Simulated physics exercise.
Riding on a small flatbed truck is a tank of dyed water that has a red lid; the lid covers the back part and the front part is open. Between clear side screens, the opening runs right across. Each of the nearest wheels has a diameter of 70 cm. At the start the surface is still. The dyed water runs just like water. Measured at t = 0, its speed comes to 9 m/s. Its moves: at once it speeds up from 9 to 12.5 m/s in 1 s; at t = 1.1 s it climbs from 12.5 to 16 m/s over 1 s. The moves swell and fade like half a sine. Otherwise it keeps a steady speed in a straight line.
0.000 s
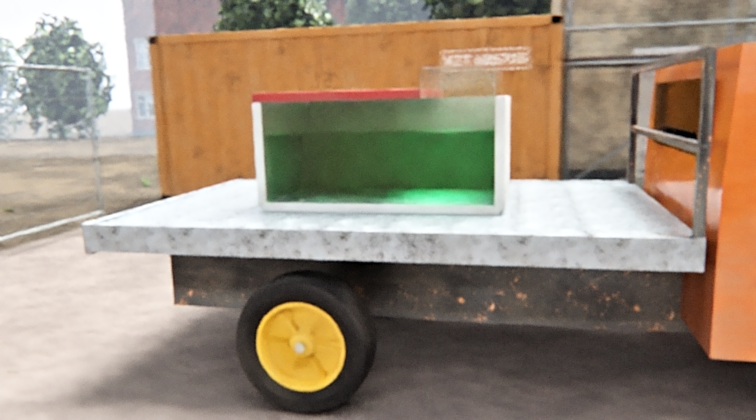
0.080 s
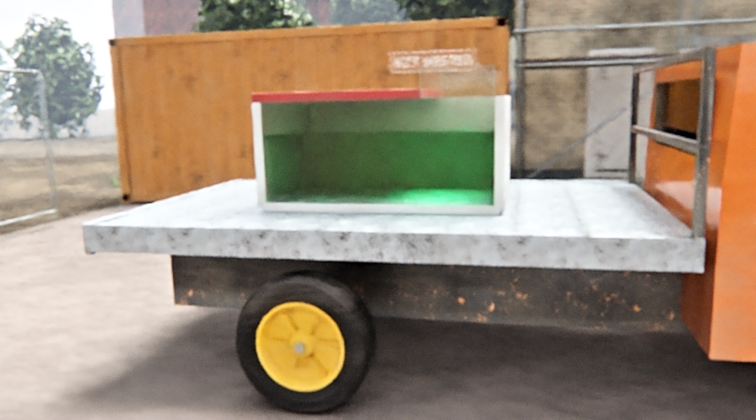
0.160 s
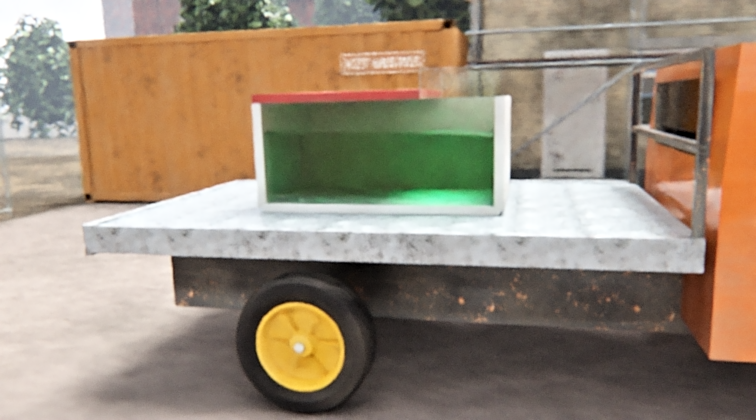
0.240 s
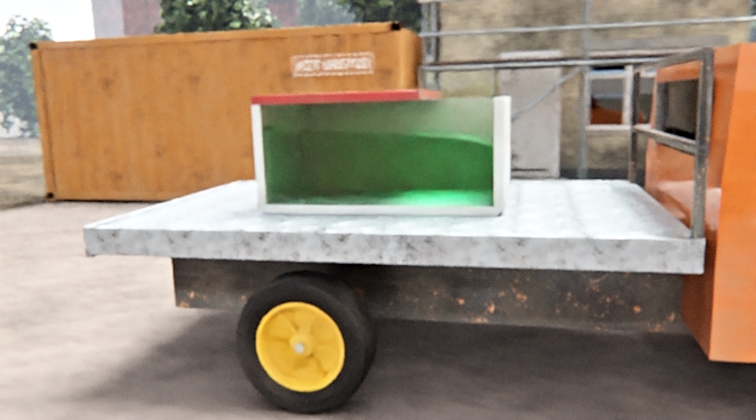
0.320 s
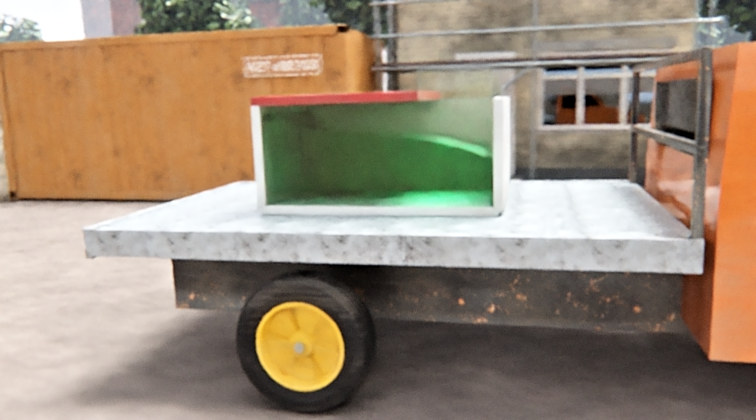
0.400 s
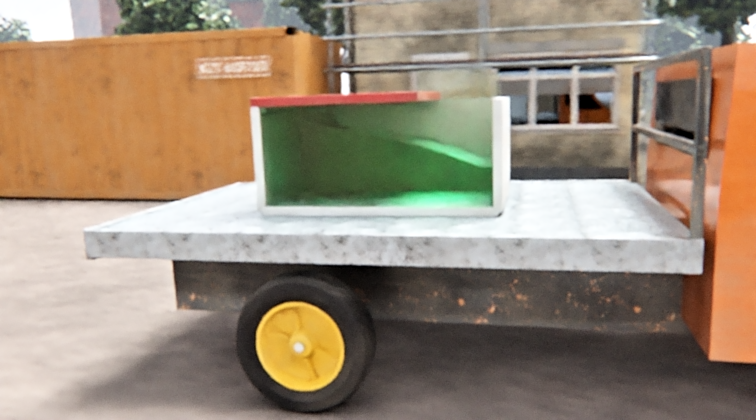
A small flatbed truck with an orange cab at the right and a yellow-hubbed wheel is seen side-on in a paved yard. On its pale grey bed sits a white-edged tank of green water, its red lid covering the left part, with an orange container, building and trees behind. The truck moves right as the camera keeps pace, the background slides left, and the level water tilts, rising at left and sinking at right.
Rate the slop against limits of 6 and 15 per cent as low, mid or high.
Low.
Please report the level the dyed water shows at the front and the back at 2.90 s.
The level sits near 42 cm in front and near 24 cm behind.
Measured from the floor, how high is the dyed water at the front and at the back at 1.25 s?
About 34 cm at the front, 46 cm at the back.
Then, 1.25 s in, the surface stands 46 cm at the back and 34 cm at the front; all of it is still inside.
Then, 2.10 s in, the surface stands 52 cm at the back and 9 cm at the front; 1 per cent has gone, mostly over the back, some over the front.
Then, 2.90 s in, the surface stands 24 cm at the back and 43 cm at the front; 1 per cent has gone, mostly over the front, some over the back.
Then, 4.99 s in, 1 per cent has gone, mostly over the front, some over the back, 5 of 380 litres.
